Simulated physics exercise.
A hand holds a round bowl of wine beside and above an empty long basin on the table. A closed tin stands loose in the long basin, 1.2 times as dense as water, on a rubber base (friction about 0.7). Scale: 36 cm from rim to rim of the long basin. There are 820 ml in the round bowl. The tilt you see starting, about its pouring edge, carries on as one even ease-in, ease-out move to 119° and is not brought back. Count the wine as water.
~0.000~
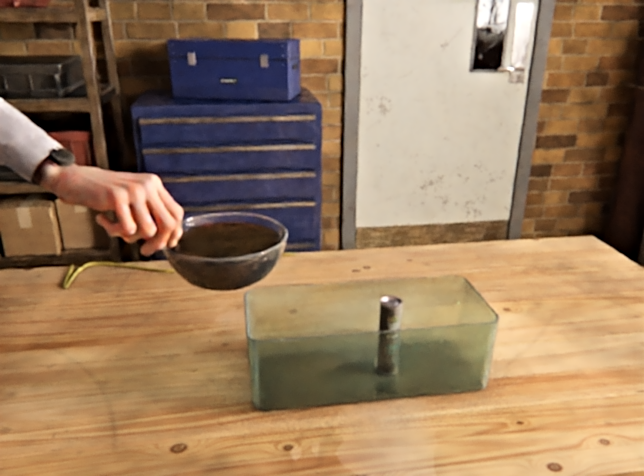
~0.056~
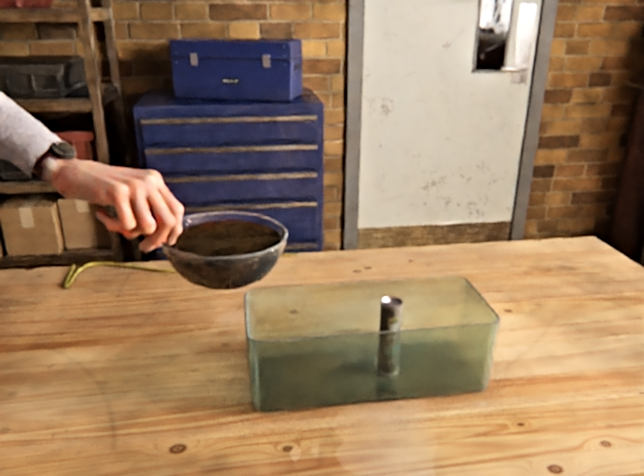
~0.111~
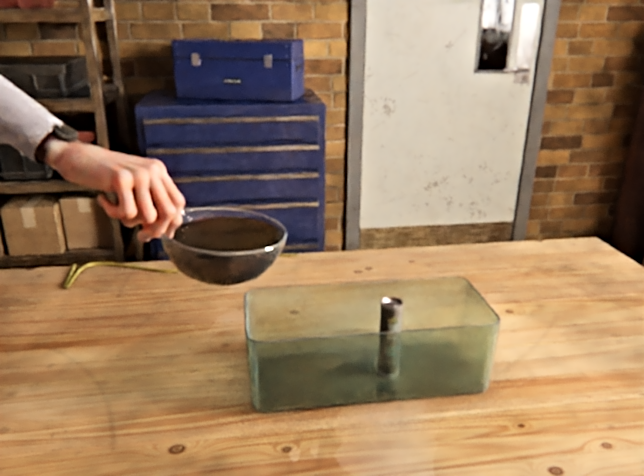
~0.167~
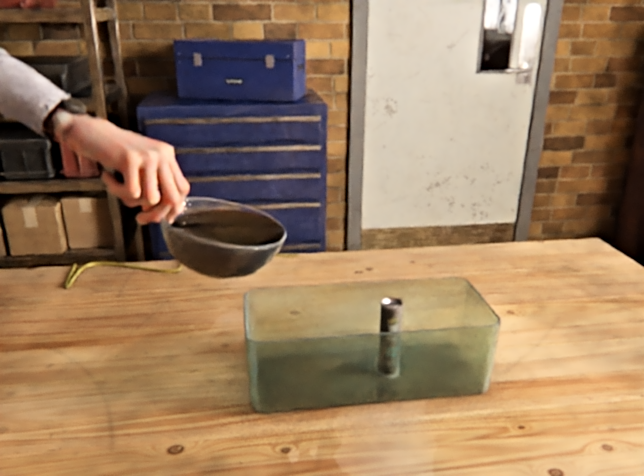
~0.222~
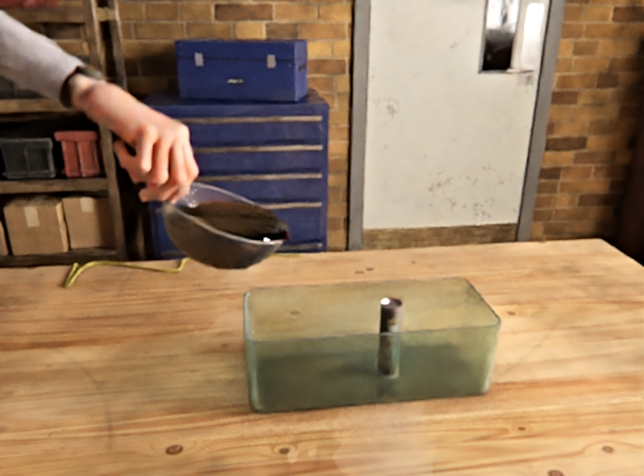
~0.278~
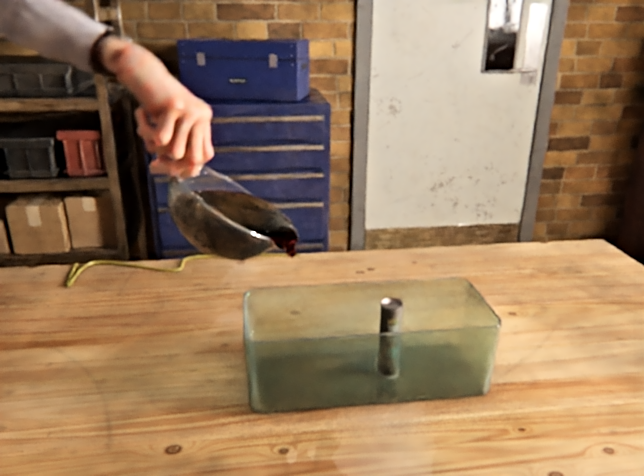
A hand held a glass bowl of dark liquid above a clear, long basin with a small upright cylinder inside, then steadily tipped it to the right until a little dark red liquid came over the lip.
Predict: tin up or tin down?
It topples.
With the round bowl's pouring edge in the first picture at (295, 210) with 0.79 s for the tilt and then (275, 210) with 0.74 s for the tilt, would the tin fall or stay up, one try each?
First it remains upright; then it goes over.
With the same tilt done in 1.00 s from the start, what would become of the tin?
Then it stays up.
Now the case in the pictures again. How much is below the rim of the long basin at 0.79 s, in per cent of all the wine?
Some 98 per cent.
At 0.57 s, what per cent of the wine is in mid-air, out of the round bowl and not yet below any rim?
About 60 per cent.
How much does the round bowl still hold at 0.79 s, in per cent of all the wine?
Some 0 per cent.
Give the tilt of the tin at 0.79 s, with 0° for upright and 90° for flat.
About 10°.
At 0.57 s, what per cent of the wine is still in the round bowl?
About 7 per cent.
By 0.57 s the tilt is 102° and 7 per cent is still to pour; the tin stands where it began.
By 0.79 s the tilt is 119° and 0 per cent is still to pour; the tin leans 9°.
By 1.01 s the tilt is 119° and 0 per cent is still to pour; the tin leans 6°.
By 1.26 s the tilt is 119° and 0 per cent is still to pour; the tin leans 25°.
At rest the tin lies on its side.
